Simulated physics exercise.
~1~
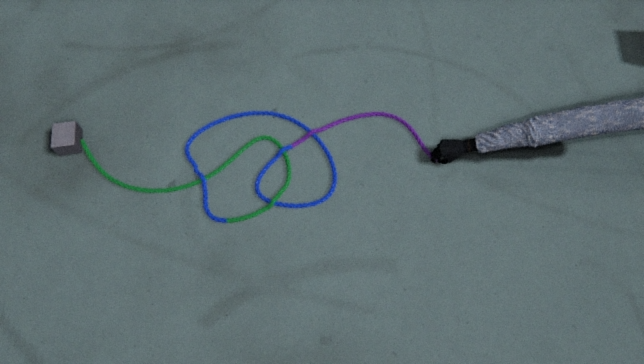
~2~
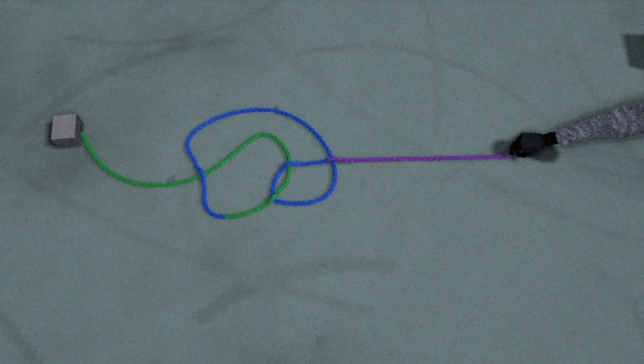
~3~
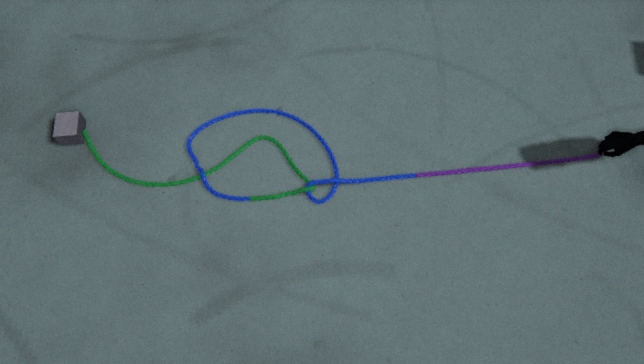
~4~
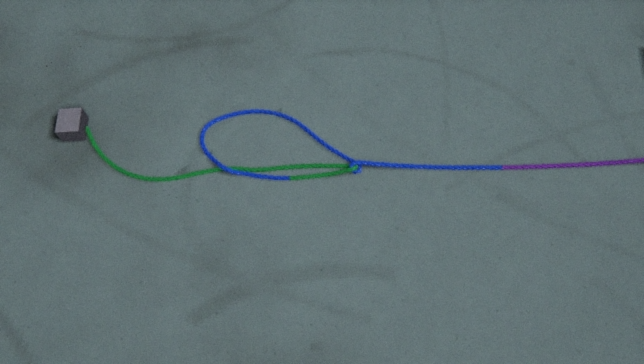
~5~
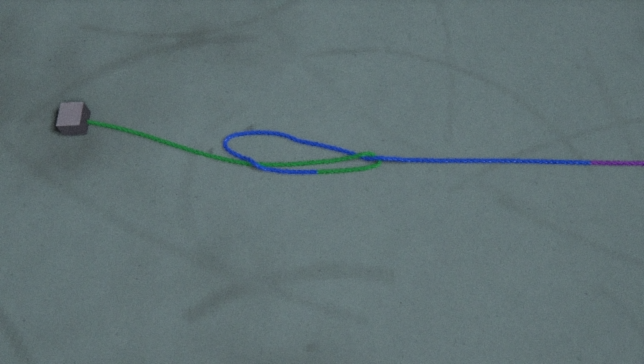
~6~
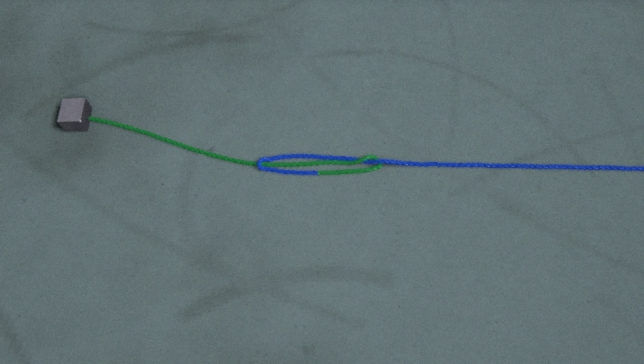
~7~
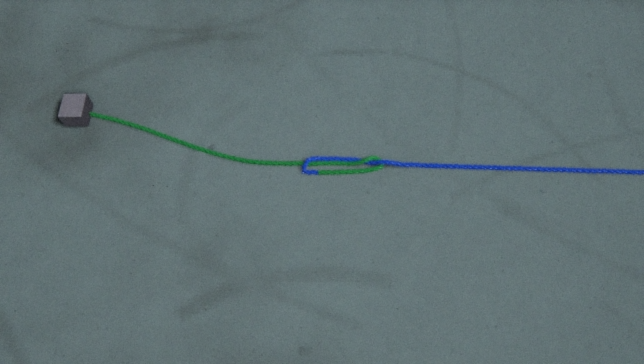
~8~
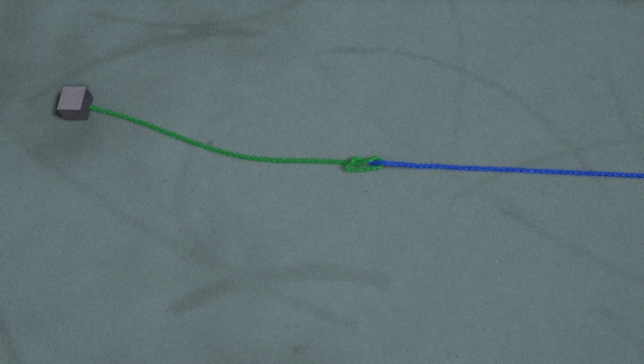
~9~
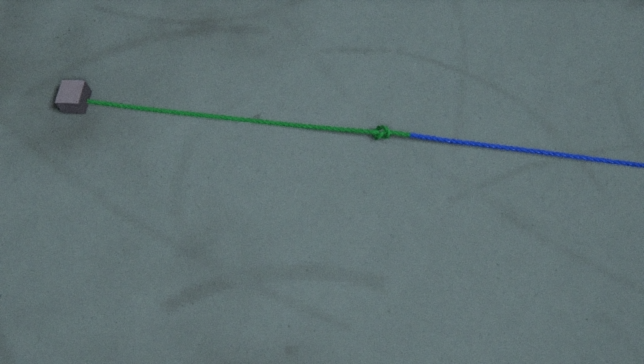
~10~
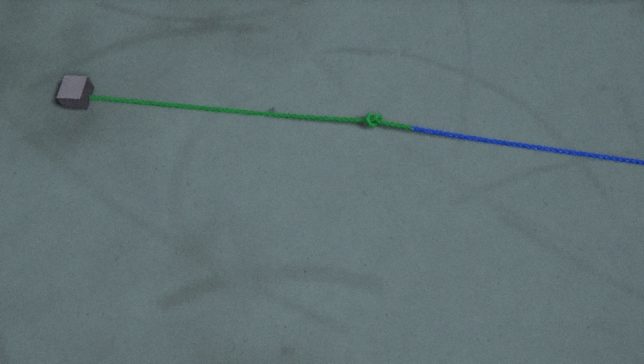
Gripper arm pulling a looped green, blue and purple rope rightward from a small block, the loops shrinking into a tight knot.
